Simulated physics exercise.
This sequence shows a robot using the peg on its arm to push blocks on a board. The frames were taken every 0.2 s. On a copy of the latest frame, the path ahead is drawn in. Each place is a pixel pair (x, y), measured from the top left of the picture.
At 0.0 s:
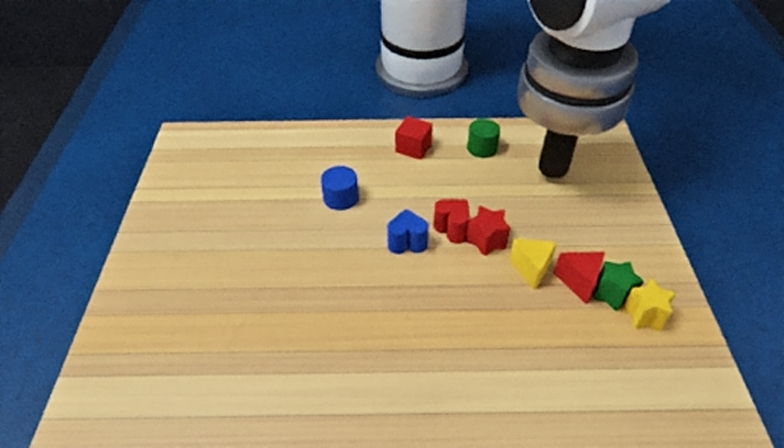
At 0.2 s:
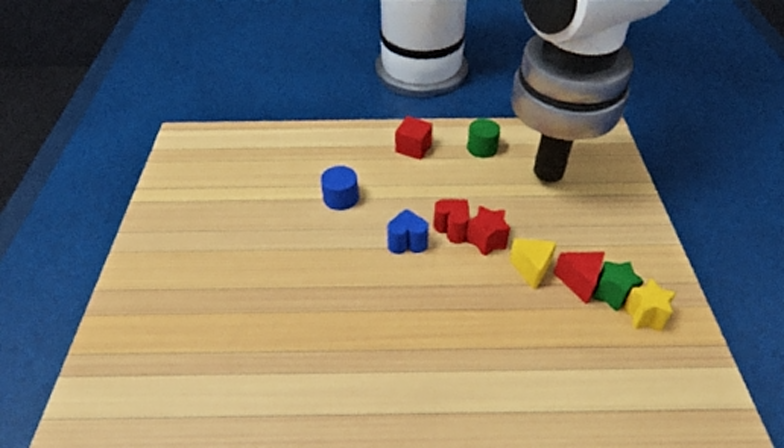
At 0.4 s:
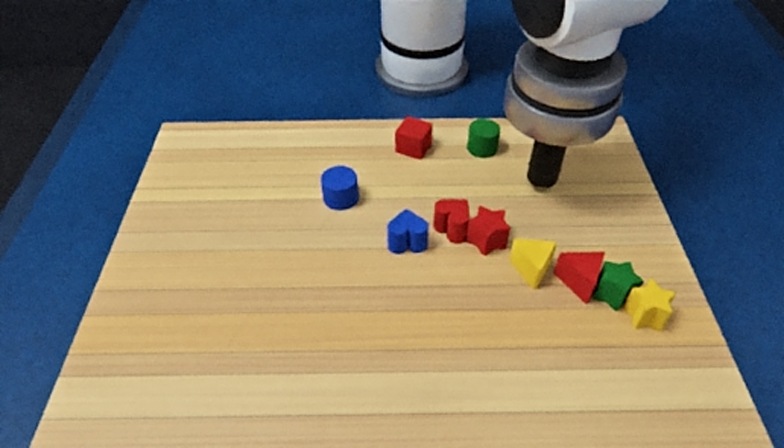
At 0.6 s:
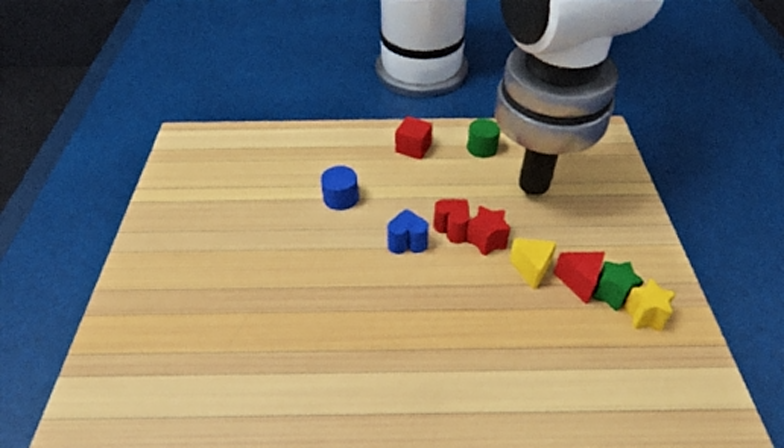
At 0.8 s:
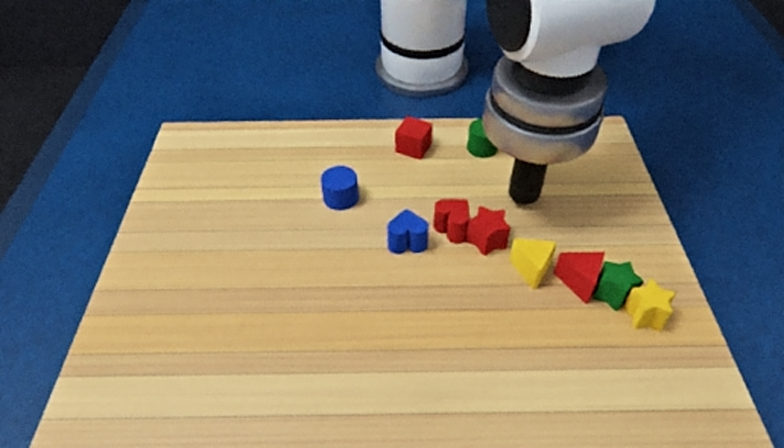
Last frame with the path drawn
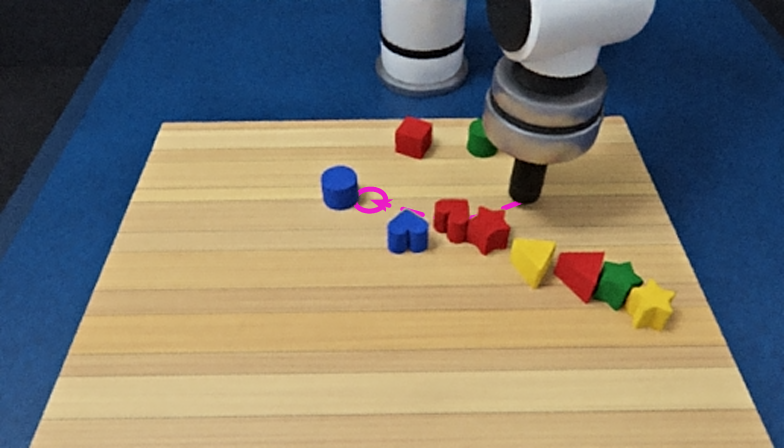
A robot arm with a dark peg glides slowly down and to the left above a pale wooden board on a blue surface, seen from a fixed, raised view. A red cube, green and blue discs, and a blue heart sit across the upper board, with red, yellow and green shapes trailing toward the right. The peg nears the red star, partly covering the green disc, while every block stays still.
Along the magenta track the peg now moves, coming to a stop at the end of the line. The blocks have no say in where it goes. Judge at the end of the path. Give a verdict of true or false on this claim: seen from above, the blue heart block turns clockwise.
The claim holds.
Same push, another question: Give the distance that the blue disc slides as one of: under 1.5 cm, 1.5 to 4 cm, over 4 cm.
It is going to finish within 1.5 cm of where it is now.
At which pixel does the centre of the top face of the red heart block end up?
I'd expect the centre of its top face to be at (432, 220).
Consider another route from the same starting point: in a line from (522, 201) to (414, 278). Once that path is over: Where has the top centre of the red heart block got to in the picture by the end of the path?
I'd place it at (429, 212), taking the centre of its top.
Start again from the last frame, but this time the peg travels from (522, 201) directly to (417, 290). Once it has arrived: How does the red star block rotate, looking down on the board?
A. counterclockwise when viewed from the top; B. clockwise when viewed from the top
The one that fits is A, counterclockwise when viewed from the top.
Path on the board, from (522, 201) over (475, 217) and (421, 214) to (370, 200).
On the path given first. One third of the way, peg (476, 210); red heart block (450, 211); red star block (488, 221), turned 15° anticlockwise.
Two thirds of the way, peg (421, 207); blue heart block (400, 230), turned 40° clockwise; red heart block (432, 220), turned 75° anticlockwise; red star block (487, 221), turned 25° anticlockwise.
At the end, peg (370, 193); blue disc (335, 177); blue heart block (400, 230), turned 40° clockwise; red heart block (432, 220), turned 75° anticlockwise; red star block (487, 221), turned 25° anticlockwise.
